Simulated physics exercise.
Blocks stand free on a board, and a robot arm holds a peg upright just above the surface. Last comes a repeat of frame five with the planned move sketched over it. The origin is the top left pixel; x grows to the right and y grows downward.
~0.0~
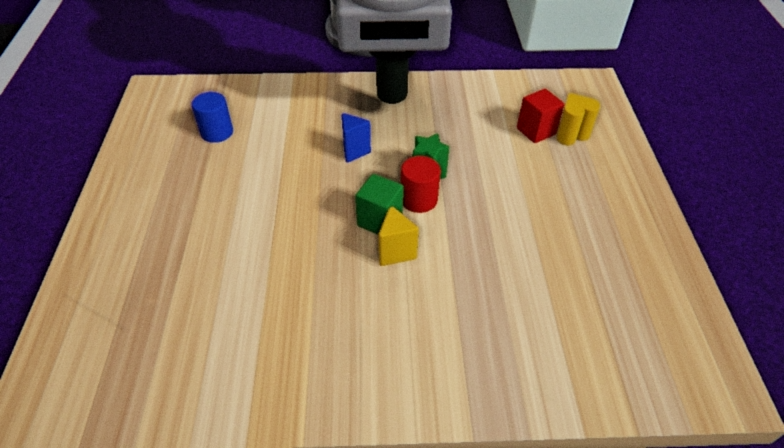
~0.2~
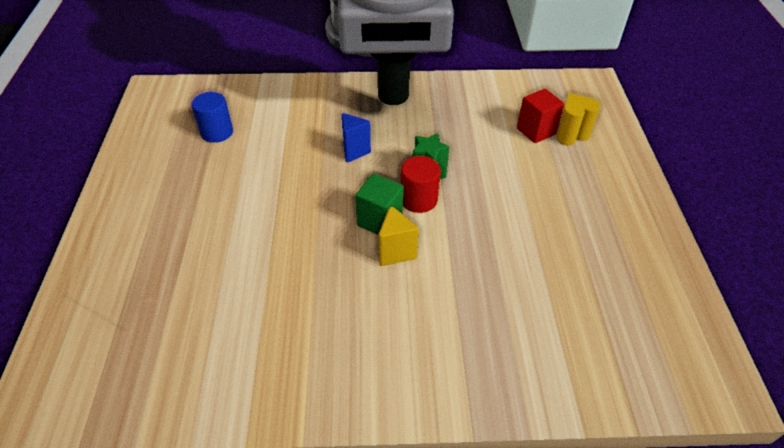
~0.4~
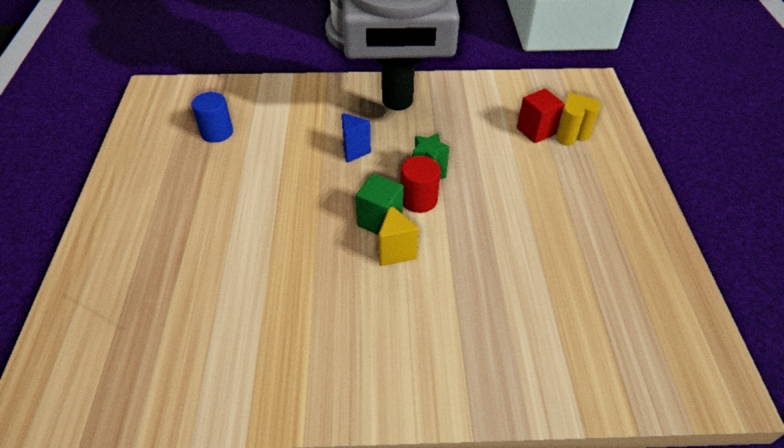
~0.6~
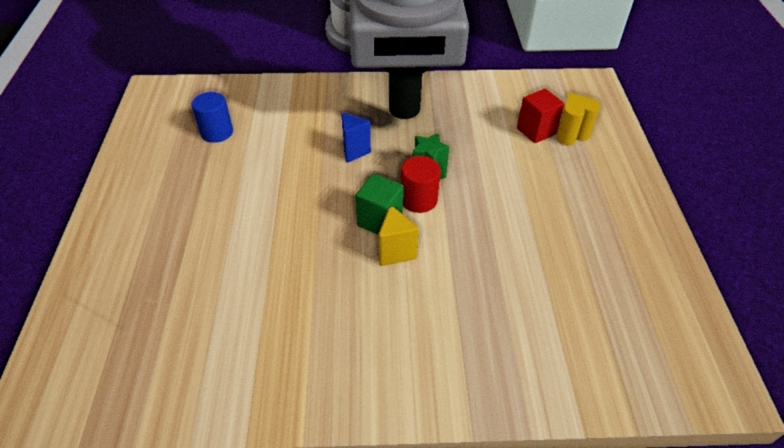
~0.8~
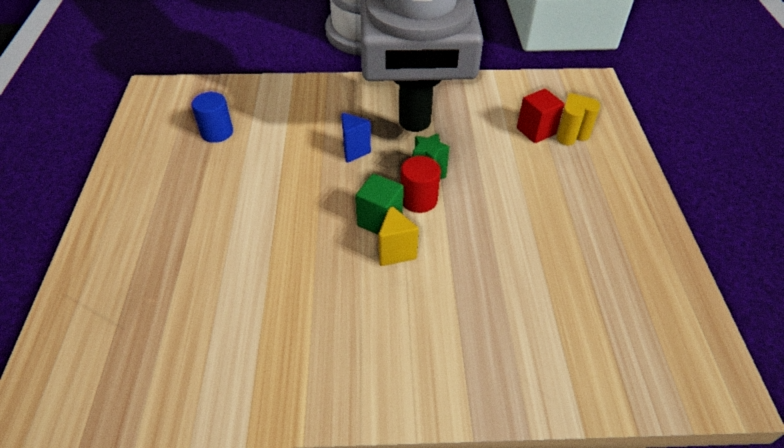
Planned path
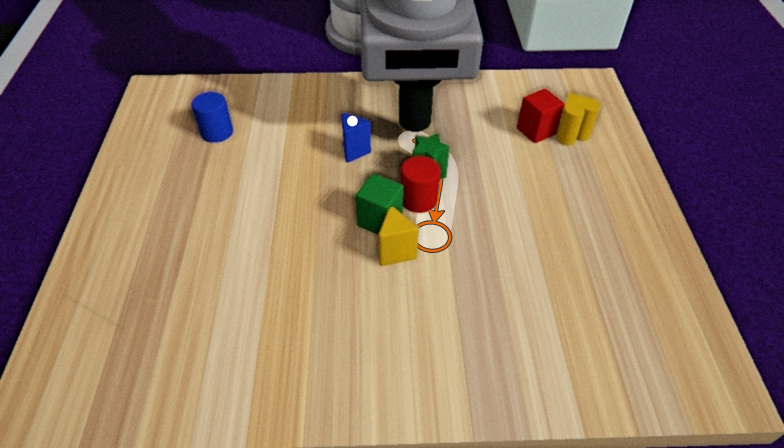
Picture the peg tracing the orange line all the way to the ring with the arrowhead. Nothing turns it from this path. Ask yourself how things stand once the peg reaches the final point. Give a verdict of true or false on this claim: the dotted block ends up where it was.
True - the claim holds.
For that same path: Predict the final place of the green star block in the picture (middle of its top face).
In the picture, that point is around (433, 232).
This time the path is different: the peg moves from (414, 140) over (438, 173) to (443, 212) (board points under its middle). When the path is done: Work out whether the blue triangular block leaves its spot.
Well, the blue triangular block holds its place.
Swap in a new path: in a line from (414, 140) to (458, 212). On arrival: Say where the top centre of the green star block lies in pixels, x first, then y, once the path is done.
Just about (469, 205).
Path on the board, from (414, 140) over (440, 166) and (438, 199) to (432, 236); the dot is on the blue triangular block.
On the path given first. One third of the way, peg at (442, 149); red circular block at (419, 177); green star block at (438, 158).
Two thirds of the way, peg at (440, 182); green square piece at (372, 198), turned 45° clockwise; yellow triangular block at (393, 232); red circular block at (415, 211); green star block at (439, 192), turned 15° clockwise.
At the end, peg at (433, 219); blue triangular block in place; green square piece at (372, 198), turned 45° clockwise; yellow triangular block at (366, 265), turned 15° clockwise; red circular block at (399, 251); green star block at (433, 232), turned 15° clockwise.
